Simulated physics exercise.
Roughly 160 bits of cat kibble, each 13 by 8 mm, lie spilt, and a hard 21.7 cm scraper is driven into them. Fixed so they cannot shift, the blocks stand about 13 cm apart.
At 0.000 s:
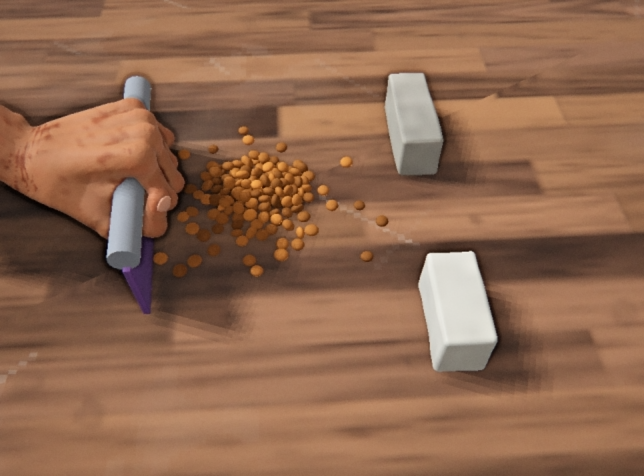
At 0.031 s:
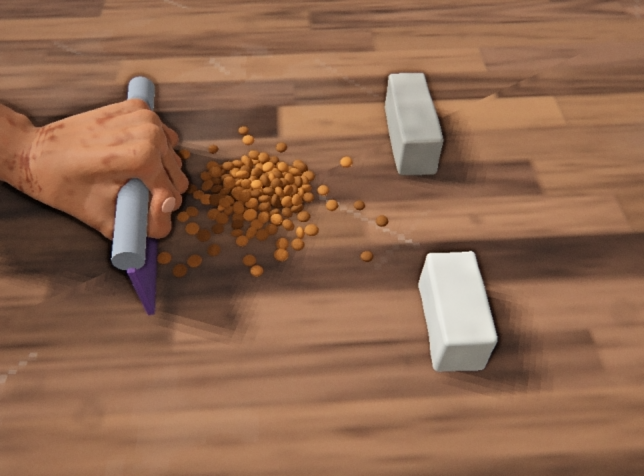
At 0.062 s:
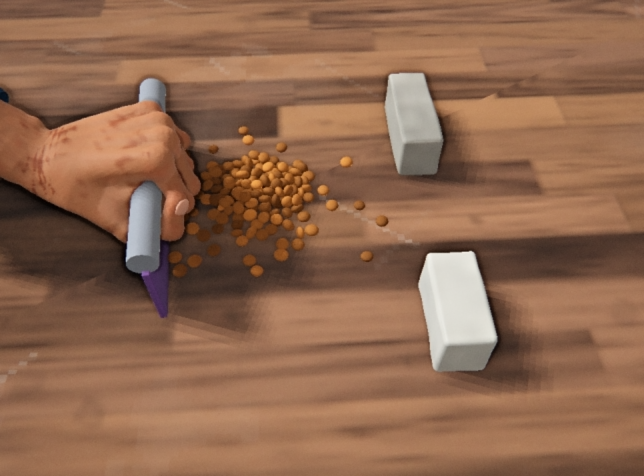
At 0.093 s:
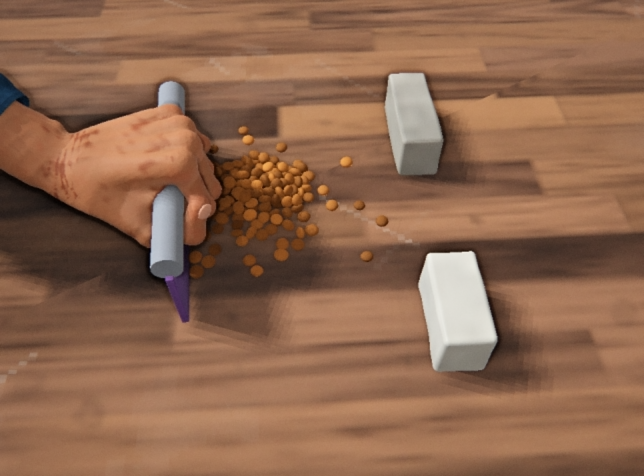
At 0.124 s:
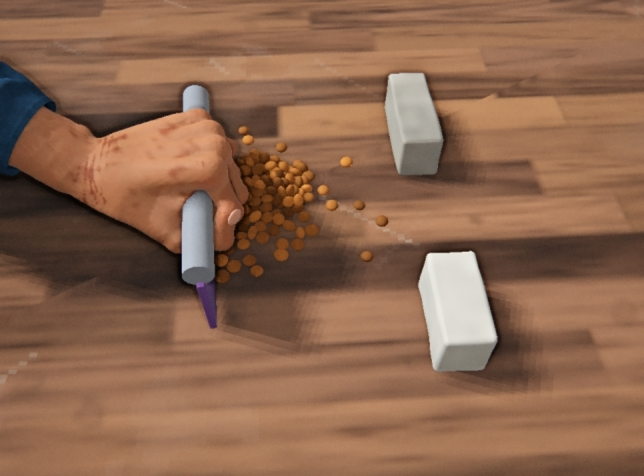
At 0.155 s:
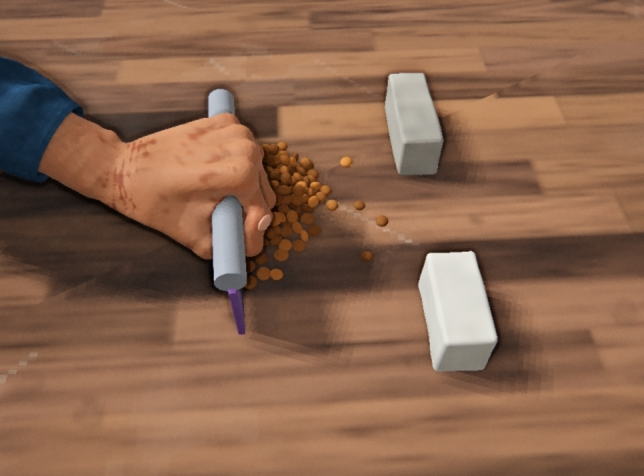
At first, a hand grips a grey bar with a purple blade beside a loose scatter of small brown pieces on a wooden surface, with two pale blocks standing to the right. The hand slides the scraper rightward, slowly, then faster, pushing into the pieces and bunching them together, while the blocks stay still.
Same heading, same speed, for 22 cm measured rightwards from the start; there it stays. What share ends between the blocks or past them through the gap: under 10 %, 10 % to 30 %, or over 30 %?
How much gets into or through the gap? Plenty.
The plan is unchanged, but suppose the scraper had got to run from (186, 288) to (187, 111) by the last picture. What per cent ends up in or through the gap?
Gap share: 30 in a hundred.
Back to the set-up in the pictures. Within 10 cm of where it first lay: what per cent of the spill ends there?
Close to 15 per cent finishes that near its start.
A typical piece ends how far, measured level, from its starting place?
Around 16 centimetres.
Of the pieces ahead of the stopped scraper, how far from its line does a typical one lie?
Roughly 4 cm.
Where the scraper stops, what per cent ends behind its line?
About 10 in a hundred.
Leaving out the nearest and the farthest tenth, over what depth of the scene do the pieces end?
It spans some 16 centimetres.
After 0.30 s, scraper 20 cm from its start, spill 18 cm wide; held up before the blocks 100 %.
After 0.45 s, scraper 23 cm from its start, spill 19 cm wide; in or through the gap 45 %, held up before the blocks 55 %.
Then, at 0.58 s, scraper 23 cm from its start, spill 19 cm wide; in or through the gap 45 %, held up before the blocks 55 %.
At rest (1.2 s), in or through the gap 45 %, round the near block 0 %, round the far block 0 %, held up before the blocks 55 %.
